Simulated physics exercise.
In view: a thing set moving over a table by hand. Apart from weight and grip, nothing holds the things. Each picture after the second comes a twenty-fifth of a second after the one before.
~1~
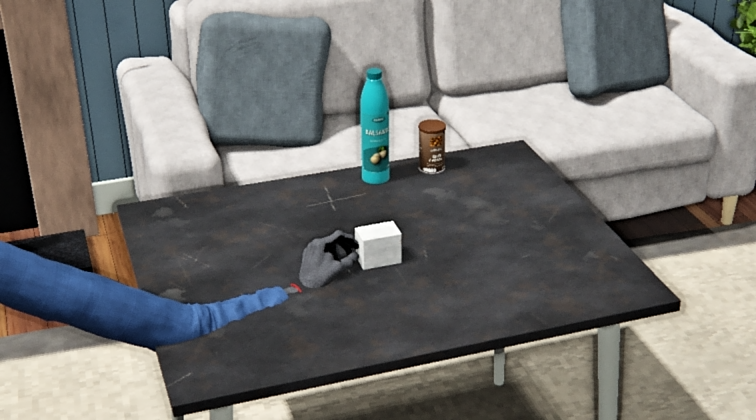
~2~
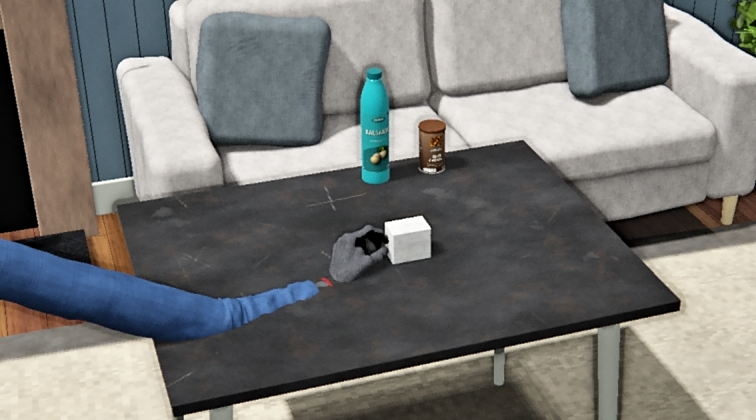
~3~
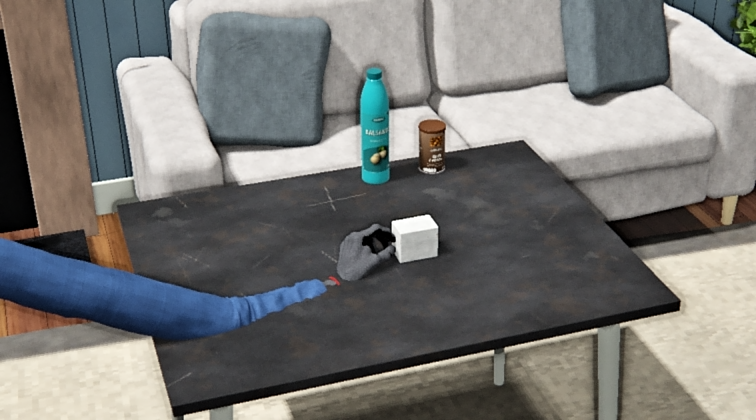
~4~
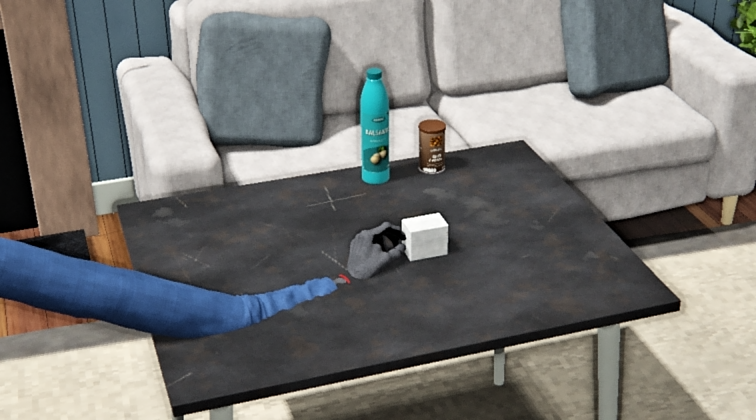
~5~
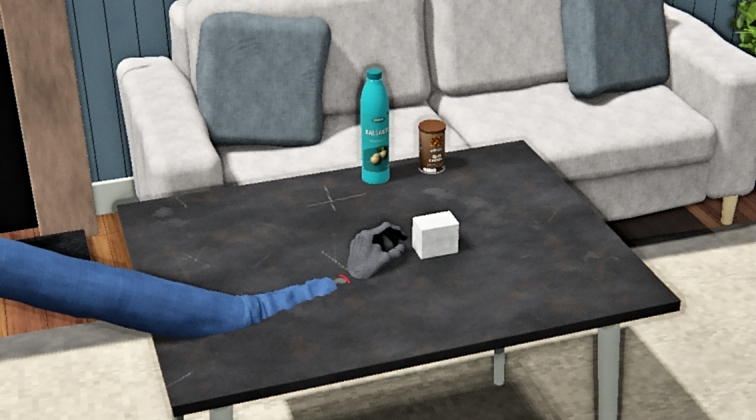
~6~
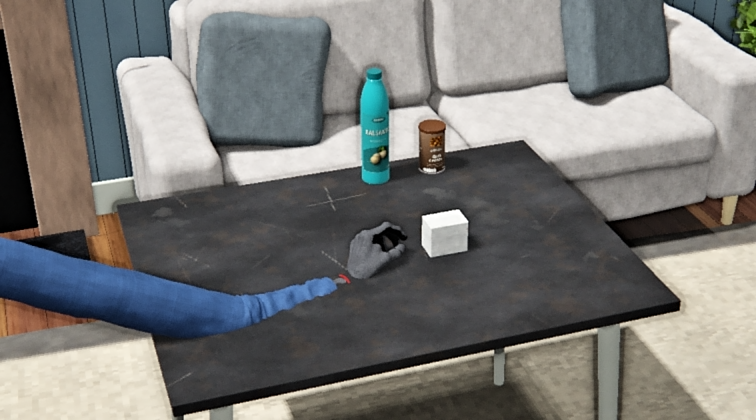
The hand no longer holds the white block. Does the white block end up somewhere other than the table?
No, it is still on the table.
Then, 0.10 s later than the last frame, white block moved about its own width near (462, 230).
Then, 0.20 s later than the last frame, white block moved about its own width near (471, 229).
When it is over, moved from the start, white block. End places, in pixels of the last picture, white block near (473, 228).
